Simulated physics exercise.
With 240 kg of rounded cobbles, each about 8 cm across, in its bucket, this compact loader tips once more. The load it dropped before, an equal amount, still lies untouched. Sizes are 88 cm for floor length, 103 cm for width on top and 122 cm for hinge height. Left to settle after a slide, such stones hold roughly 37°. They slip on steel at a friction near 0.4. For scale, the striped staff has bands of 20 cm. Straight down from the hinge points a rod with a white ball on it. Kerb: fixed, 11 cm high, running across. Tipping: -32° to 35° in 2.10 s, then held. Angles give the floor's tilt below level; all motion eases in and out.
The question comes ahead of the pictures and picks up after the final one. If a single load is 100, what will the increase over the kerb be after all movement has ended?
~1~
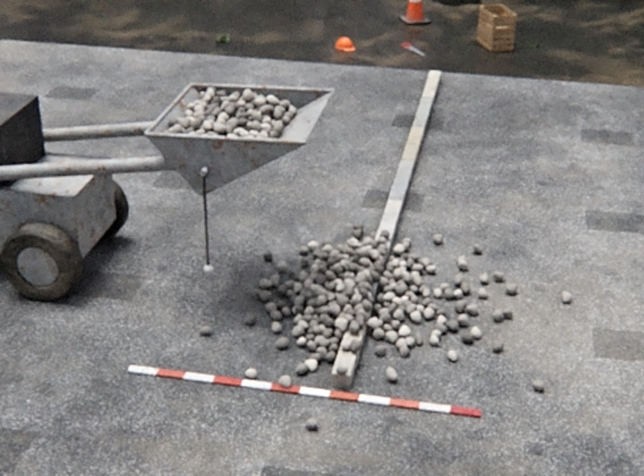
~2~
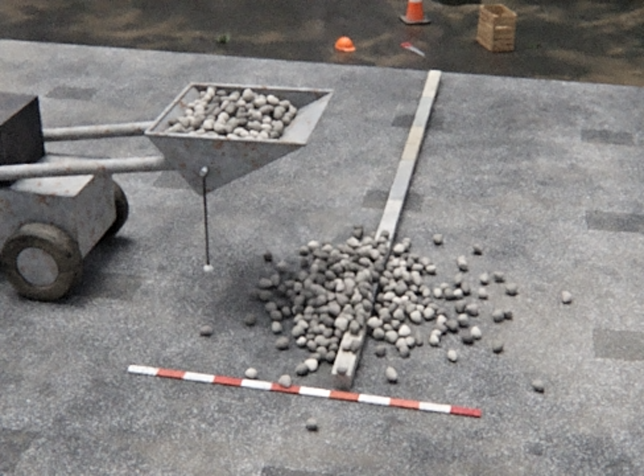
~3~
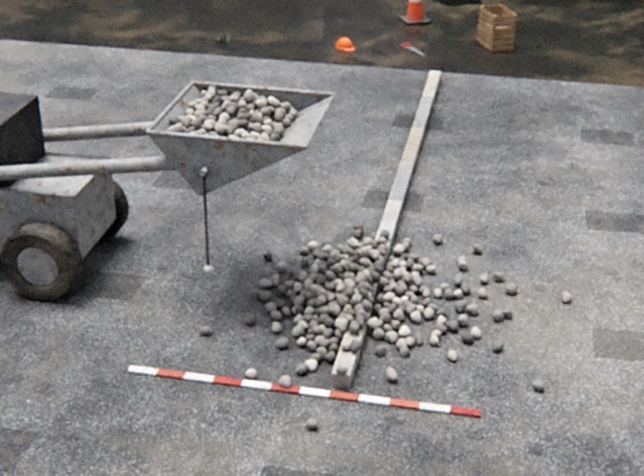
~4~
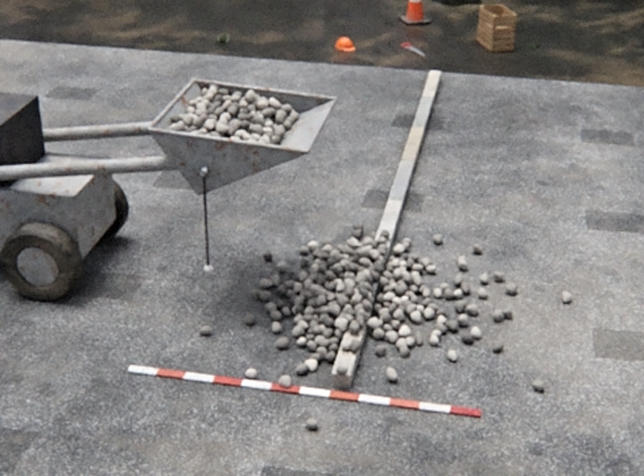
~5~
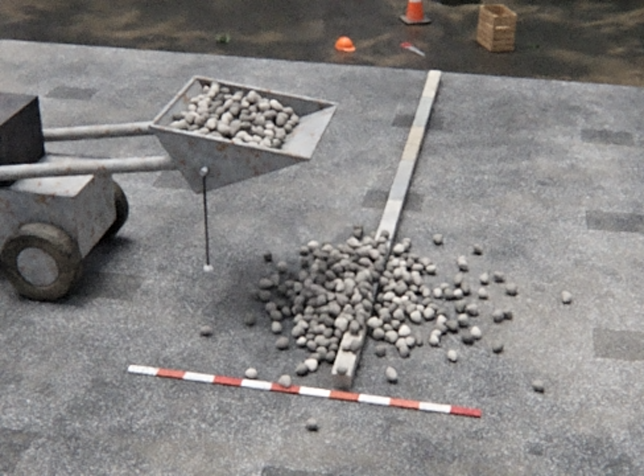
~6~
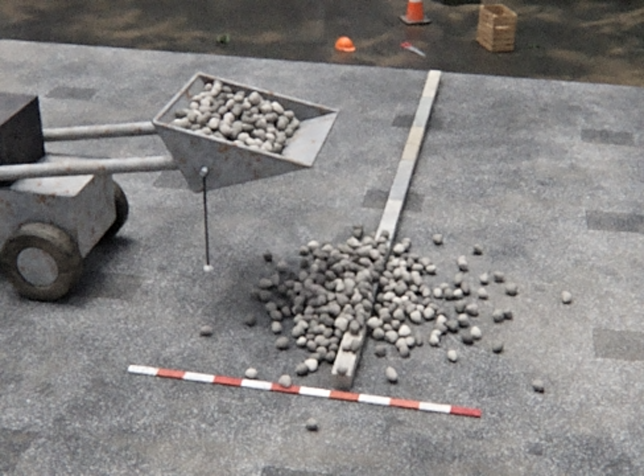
The increase will be around 31 per cent.
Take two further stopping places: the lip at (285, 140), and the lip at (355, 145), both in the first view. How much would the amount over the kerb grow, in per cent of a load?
The first position would add some 10 per cent, the second some 90.
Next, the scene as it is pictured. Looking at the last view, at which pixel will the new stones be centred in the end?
Centre at roughly (342, 279).
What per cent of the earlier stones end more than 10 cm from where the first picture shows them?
Roughly 10 percent.
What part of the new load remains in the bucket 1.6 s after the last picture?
About 35 per cent is held.
Then, 1.0 s after the last picture the floor is at 25°; in per cent of one load, 100 in the bucket, 70 on this side of the kerb, 30 over the kerb; the foremost stones are at (513, 311).
Then, 1.6 s after the last picture the floor is at 35°; in per cent of one load, 35 in the bucket, 135 on this side of the kerb, 30 over the kerb; the foremost stones are at (513, 311).
Then, 1.9 s after the last picture the floor is at 35°; in per cent of one load, 2 in the bucket, 152 on this side of the kerb, 46 over the kerb; the foremost stones are at (513, 313).
Then, 4.5 s after the last picture the floor is at 35°; in per cent of one load, 0 in the bucket, 139 on this side of the kerb, 61 over the kerb; the foremost stones are at (518, 325). Net gain over the kerb, 31.
